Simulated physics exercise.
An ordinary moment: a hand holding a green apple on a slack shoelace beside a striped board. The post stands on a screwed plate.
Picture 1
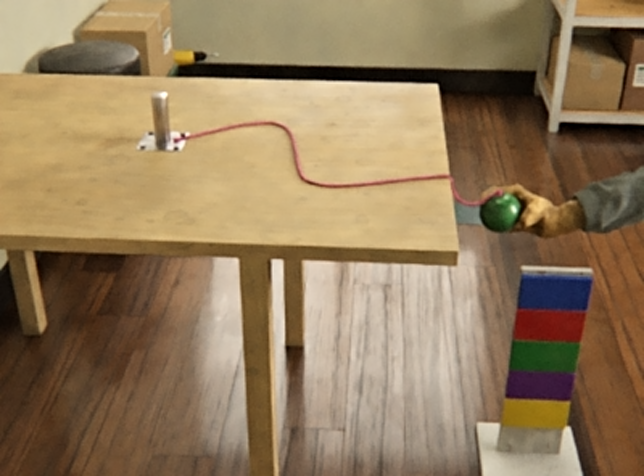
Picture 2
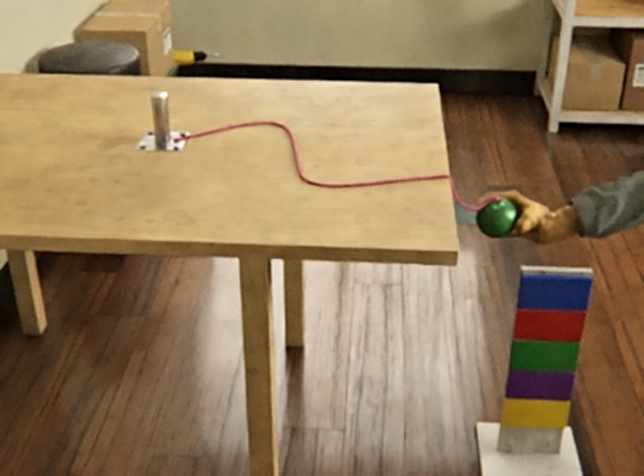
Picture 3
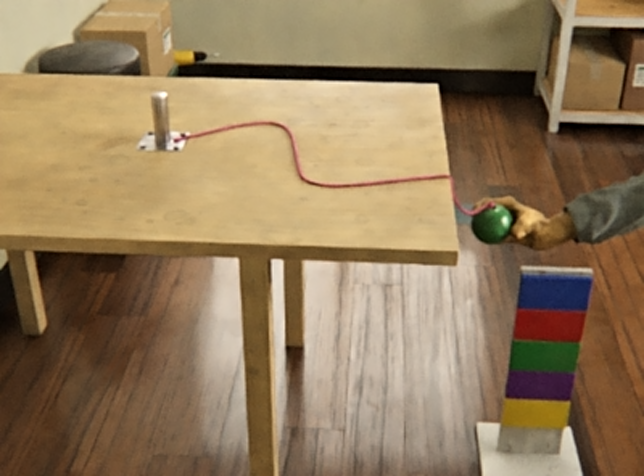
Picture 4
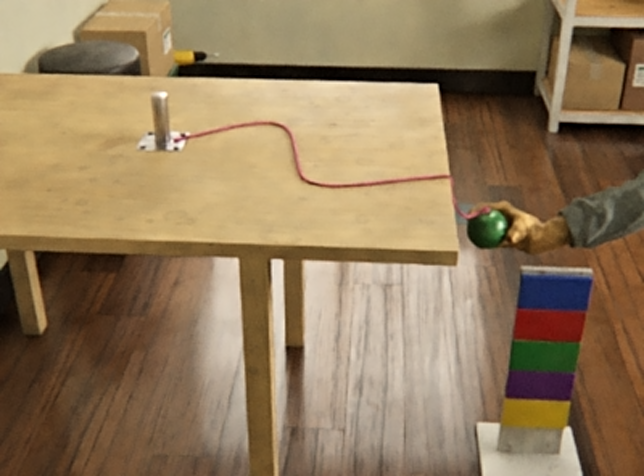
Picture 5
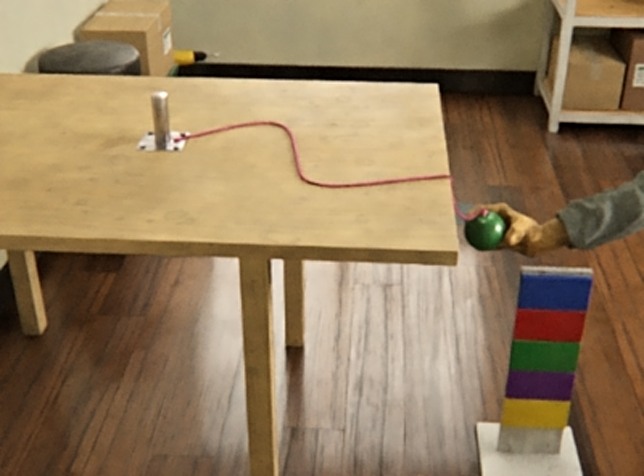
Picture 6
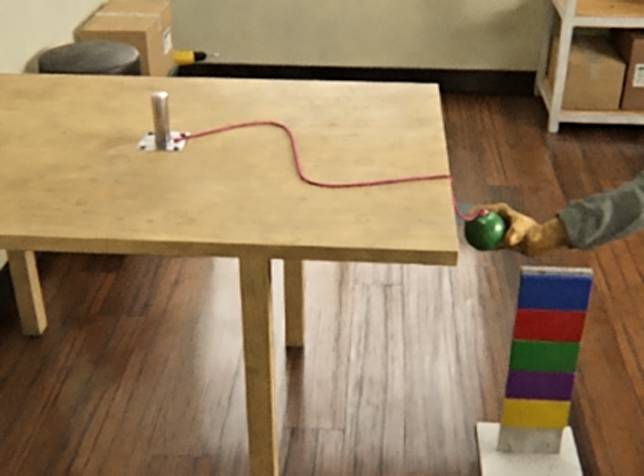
A hand holding a green ball on a slack red cord shifts slightly left and down beside a table, then stays still.
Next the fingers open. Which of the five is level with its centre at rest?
The green one.
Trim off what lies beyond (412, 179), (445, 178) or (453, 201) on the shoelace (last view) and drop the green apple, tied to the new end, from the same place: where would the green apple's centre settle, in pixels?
In that order: (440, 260), (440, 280) and (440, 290).
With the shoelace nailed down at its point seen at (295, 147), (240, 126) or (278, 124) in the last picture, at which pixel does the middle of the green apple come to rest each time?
In that order: (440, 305), (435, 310) and (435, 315).
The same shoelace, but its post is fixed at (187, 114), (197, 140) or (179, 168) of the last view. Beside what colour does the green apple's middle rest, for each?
In that order: Green; purple; purple.
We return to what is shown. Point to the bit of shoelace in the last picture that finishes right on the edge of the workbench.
At (327, 185), roughly.
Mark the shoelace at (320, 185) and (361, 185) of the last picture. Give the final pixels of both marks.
The first at (443, 153), the second at (445, 186).
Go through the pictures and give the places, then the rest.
Green apple (500, 213); blue (555, 295); red (550, 326); green (545, 357); purple (540, 387); yellow (536, 415), in the first frame.
Green apple (497, 218); shoelace through (213, 131) (284, 127) (297, 159) (340, 186) (432, 177), in the second frame.
Green apple (492, 224), in the third frame.
Green apple (487, 229); shoelace through (213, 131) (284, 127) (297, 159) (340, 186) (432, 177), in the fourth frame.
Green apple (485, 231), in the fifth frame.
Green apple (485, 231); shoelace through (213, 131) (284, 127) (297, 159) (340, 186) (432, 177), in the sixth frame.
Early on, apple near (450, 326); level with red.
Midway, apple near (422, 319); level with green.
Finally, apple near (433, 329); level with green. The shoelace holds its middle at green.
